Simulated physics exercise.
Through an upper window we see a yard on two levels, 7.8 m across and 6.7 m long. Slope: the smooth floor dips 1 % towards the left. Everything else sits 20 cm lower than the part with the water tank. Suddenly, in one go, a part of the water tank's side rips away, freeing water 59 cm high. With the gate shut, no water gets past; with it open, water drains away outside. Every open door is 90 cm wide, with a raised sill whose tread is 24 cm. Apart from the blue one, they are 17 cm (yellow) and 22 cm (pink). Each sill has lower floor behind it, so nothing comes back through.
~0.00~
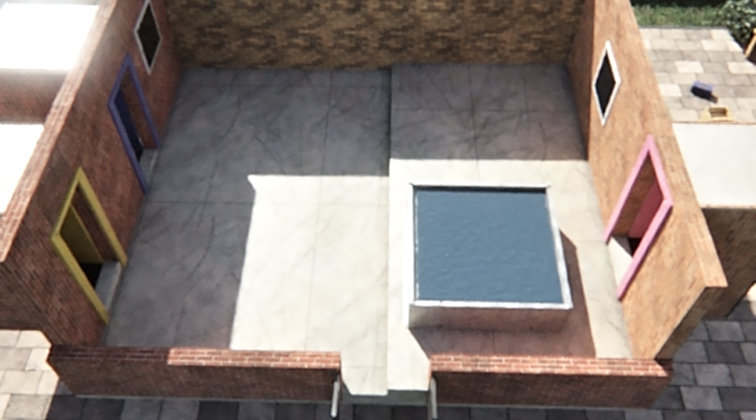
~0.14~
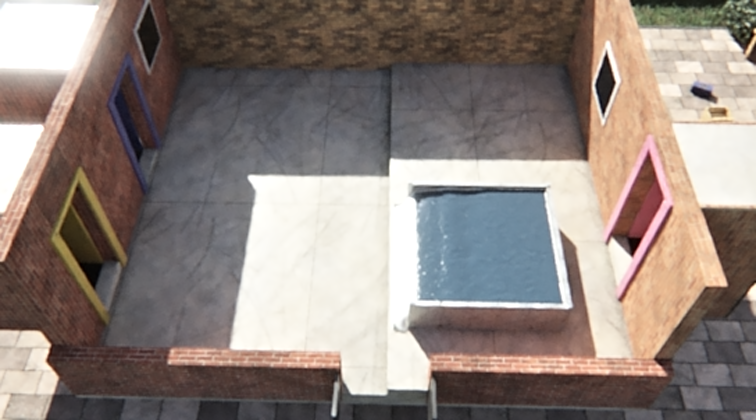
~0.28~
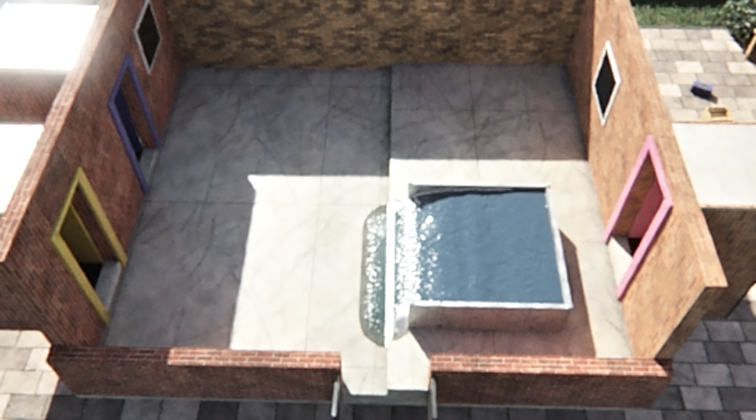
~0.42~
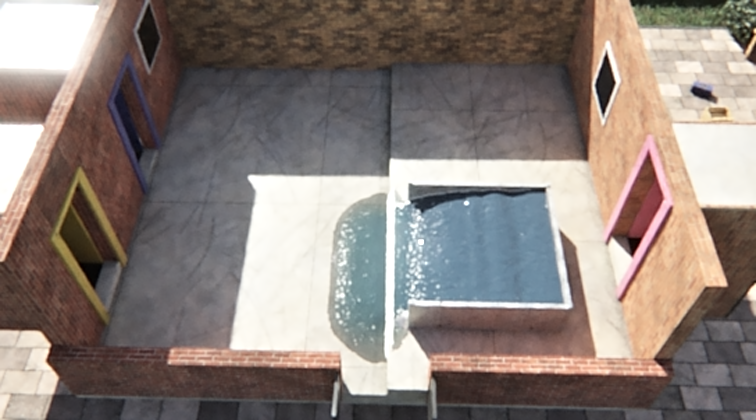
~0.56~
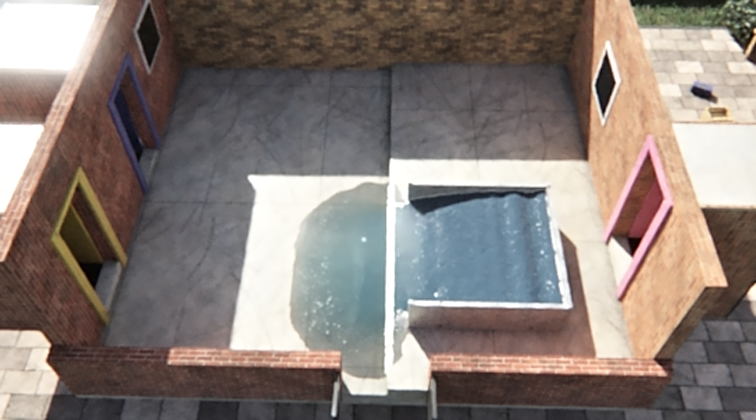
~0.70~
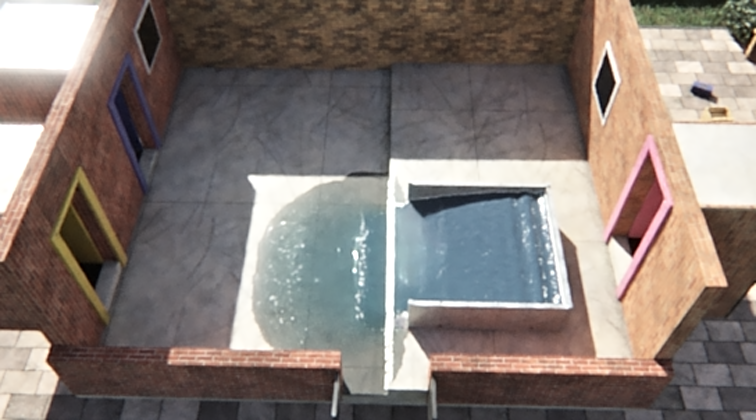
A walled yard with a pale stone floor on two levels is seen from high above, through a steady view. A square tank of dark blue water stands on the higher right side near a pink-edged door, with yellow and purple-edged doors in the left brick wall. Water bursts from the tank's left side, drops over the step and spreads leftward in a widening rounded sheet, while the tank's level sinks slightly.
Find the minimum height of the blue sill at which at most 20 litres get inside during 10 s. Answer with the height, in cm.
The minimum is about 17 cm.
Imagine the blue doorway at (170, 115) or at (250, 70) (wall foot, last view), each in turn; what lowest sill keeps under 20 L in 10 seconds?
You'd want about 11.0 cm there first, then about 13.0 cm.
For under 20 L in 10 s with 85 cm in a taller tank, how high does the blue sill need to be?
About 25 centimetres.
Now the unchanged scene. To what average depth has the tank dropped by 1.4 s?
The mean depth is about 32 cm.
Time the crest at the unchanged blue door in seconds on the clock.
At roughly 2.8 s.
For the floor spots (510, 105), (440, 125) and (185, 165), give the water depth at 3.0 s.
About 0, 0 and 7 cm respectively.
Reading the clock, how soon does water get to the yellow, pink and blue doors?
Log: Yellow = 1.3 s, pink = not in the 10 s, blue = 1.8 s.
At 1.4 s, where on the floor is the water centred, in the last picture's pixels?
It lies near (397, 262) in the last picture.
After 1.4 s water covers 35 % of the floor, deepest (25 cm) near (404, 305); it has not reached the blue door.
After 3.0 s water covers 45 % of the floor, deepest (38 cm) near (147, 351); 19 cm at the blue door, 54 litres in over its 5 cm sill.
After 10.0 s water covers 60 % of the floor, deepest (14 cm) near (297, 70); 9 cm at the blue door, 178 litres in over its 5 cm sill.
At the blue door as built, the water arrived by 1.9 s and peaked near 20 cm at 2.8 s.
With a sill of 14 cm, 41 litres would have come in within the 10 s; with 19 cm, 10 litres. So under 20 litres takes about 17 cm.
